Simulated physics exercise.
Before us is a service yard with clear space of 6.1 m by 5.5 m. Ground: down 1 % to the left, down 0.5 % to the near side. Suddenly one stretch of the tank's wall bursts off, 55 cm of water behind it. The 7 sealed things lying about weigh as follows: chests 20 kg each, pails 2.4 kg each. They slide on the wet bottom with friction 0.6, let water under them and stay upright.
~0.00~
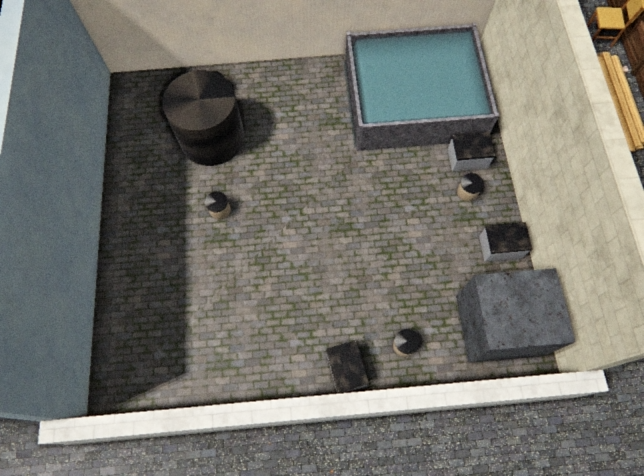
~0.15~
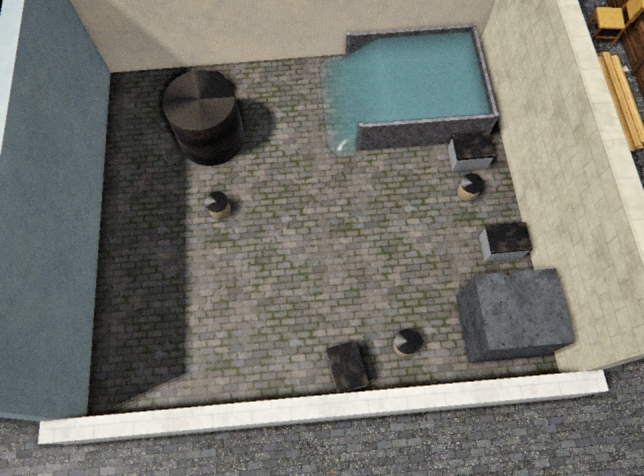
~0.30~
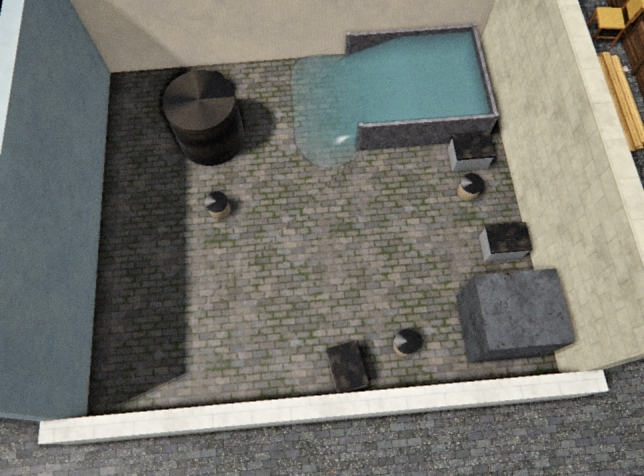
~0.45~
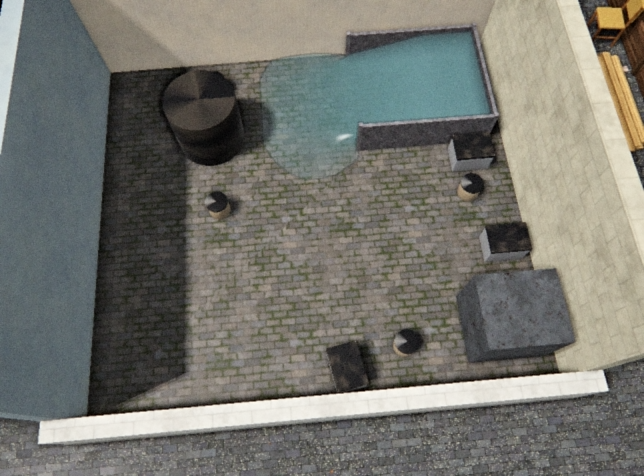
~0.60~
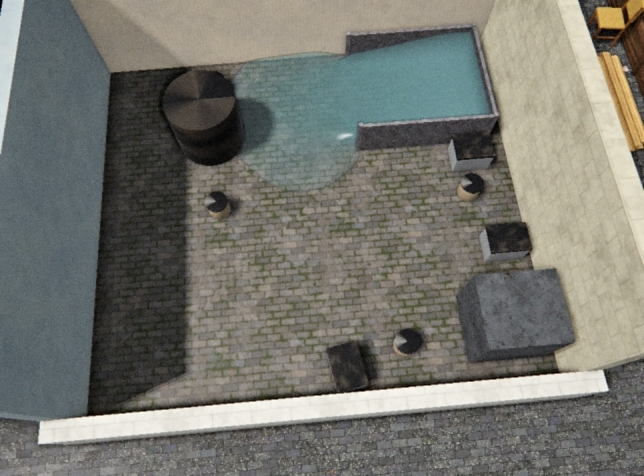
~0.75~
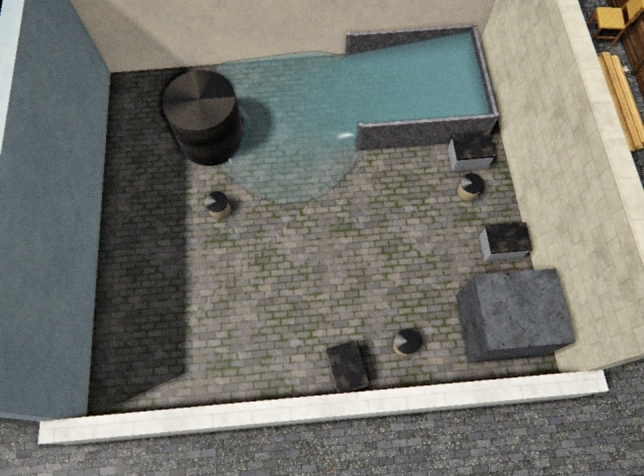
At first, a rectangular tank of blue-green water stands full in the back right corner of a walled, paved yard. Then its left side opens and water pours onto the paving, fanning out in a thinning sheet that spreads leftward and nearer, surrounding the dark round object while the pails and chests appear still.
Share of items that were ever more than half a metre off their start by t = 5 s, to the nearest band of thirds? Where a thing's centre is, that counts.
Less than a third of them.
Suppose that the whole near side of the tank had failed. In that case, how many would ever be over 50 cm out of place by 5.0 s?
That gives 5 of them.
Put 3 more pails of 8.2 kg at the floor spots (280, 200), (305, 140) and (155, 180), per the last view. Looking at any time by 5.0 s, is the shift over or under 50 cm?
Answers in order are crosses the line, crosses the line and crosses the line.
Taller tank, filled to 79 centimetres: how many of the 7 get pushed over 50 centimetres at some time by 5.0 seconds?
Then 4 of them.
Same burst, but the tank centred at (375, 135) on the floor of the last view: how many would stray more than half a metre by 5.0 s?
The answer would then be 3.
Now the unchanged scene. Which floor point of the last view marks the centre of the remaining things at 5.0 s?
Around (372, 292).
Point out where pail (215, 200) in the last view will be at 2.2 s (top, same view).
Position: Approx. (131, 310).
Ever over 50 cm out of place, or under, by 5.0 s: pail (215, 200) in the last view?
Result: Above the line.
After 1.1 s 1 of 7 are over 50 cm from their spots; 0 afloat.
After 2.2 s 2 of 7 are over 50 cm from their spots; 1 afloat.
After 3.5 s 2 of 7 are over 50 cm from their spots; 2 afloat.
After 5.0 s 2 of 7 are over 50 cm from their spots, and 2 have been at some point; 2 afloat.
